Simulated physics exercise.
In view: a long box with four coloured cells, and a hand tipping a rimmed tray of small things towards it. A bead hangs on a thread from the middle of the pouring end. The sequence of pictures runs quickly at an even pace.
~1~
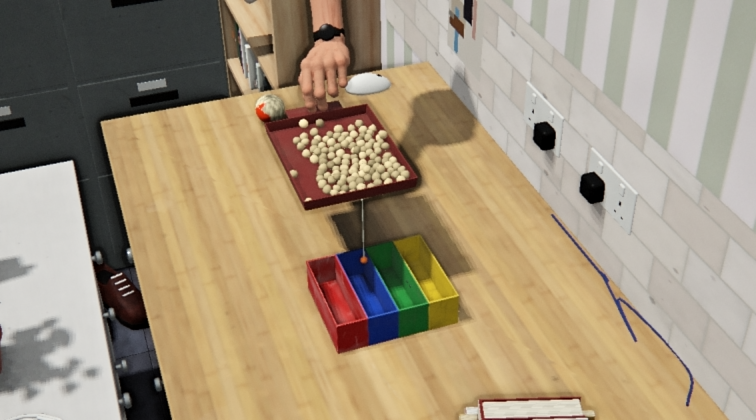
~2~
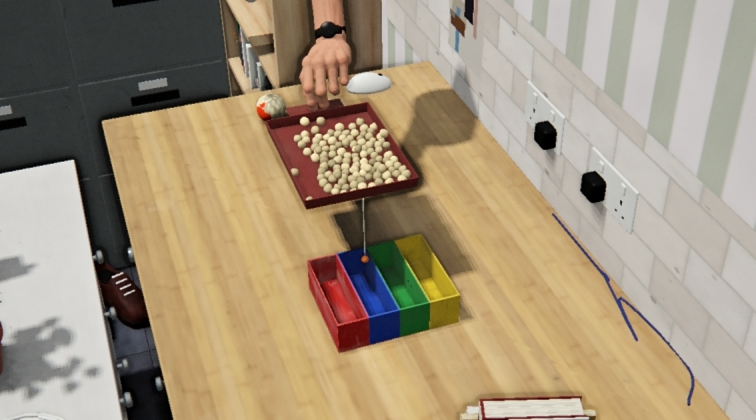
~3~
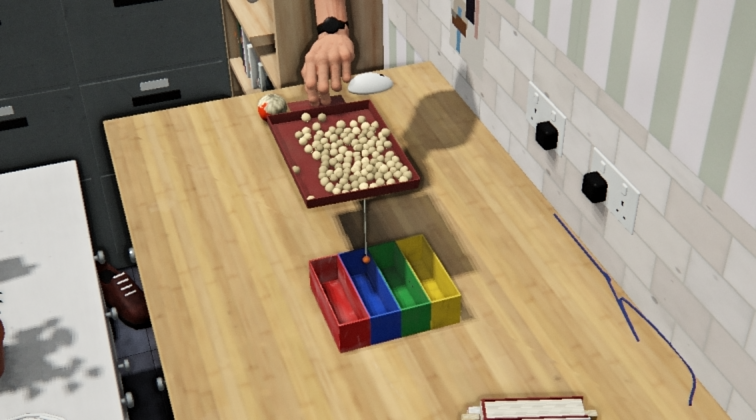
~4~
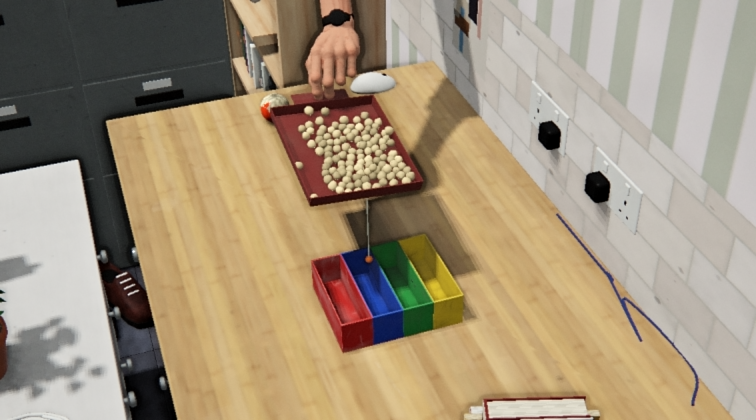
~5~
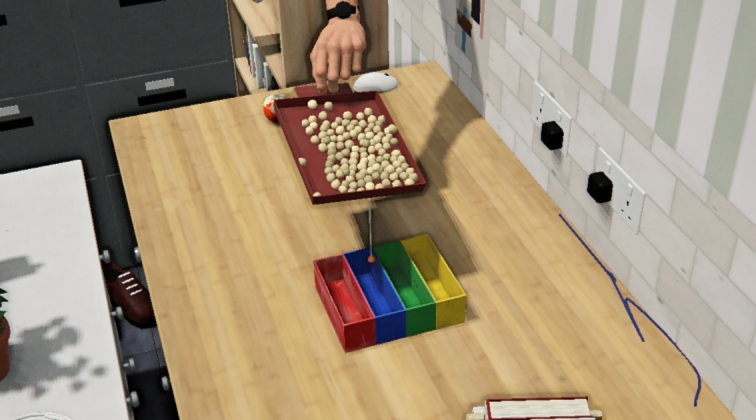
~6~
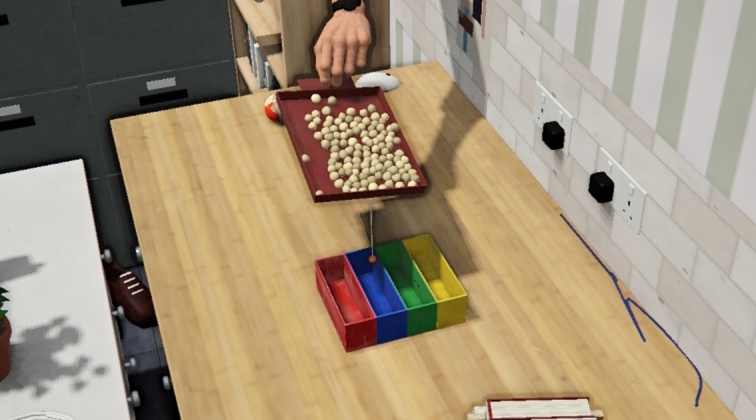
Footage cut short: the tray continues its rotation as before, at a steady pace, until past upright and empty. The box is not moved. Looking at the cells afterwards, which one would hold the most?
The yellow cell would hold the most.
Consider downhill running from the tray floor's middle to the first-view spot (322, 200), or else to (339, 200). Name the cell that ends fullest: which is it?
Case 1 - the red cell. Case 2 - red.
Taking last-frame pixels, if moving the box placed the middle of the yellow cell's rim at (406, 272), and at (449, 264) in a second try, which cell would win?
Case 1 - that yellow cell; case 2 - the cell in green.
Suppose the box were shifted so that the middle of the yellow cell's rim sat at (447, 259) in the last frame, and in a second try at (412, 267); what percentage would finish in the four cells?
First case: Some 90 %; second case: Some 50 %.
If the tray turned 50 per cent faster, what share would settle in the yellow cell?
Close to 50 in a hundred.
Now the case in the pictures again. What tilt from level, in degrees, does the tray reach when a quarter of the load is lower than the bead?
That would be about 110 degrees from level.
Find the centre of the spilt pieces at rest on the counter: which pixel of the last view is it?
Roughly at (500, 278).
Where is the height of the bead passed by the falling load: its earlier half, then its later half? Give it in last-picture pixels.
Earlier half at (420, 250), later half at (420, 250).
Just after the last frame, tray tipped steeply; almost all on the tray; just a few in the yellow cell.
A moment on, tray tipped right over; almost all on the tray; just a few in the yellow cell; just a few in the green cell; just a few falling or outside the box.
Further on, tray tipped past a quarter turn; roughly half in the yellow cell; roughly a quarter in the green cell; just a few in the red cell; roughly a quarter falling or outside the box.
When it is over, tray tipped past a quarter turn; roughly half in the yellow cell; roughly a quarter in the green cell; just a few in the red cell; not one in the blue cell; roughly a quarter outside the box.
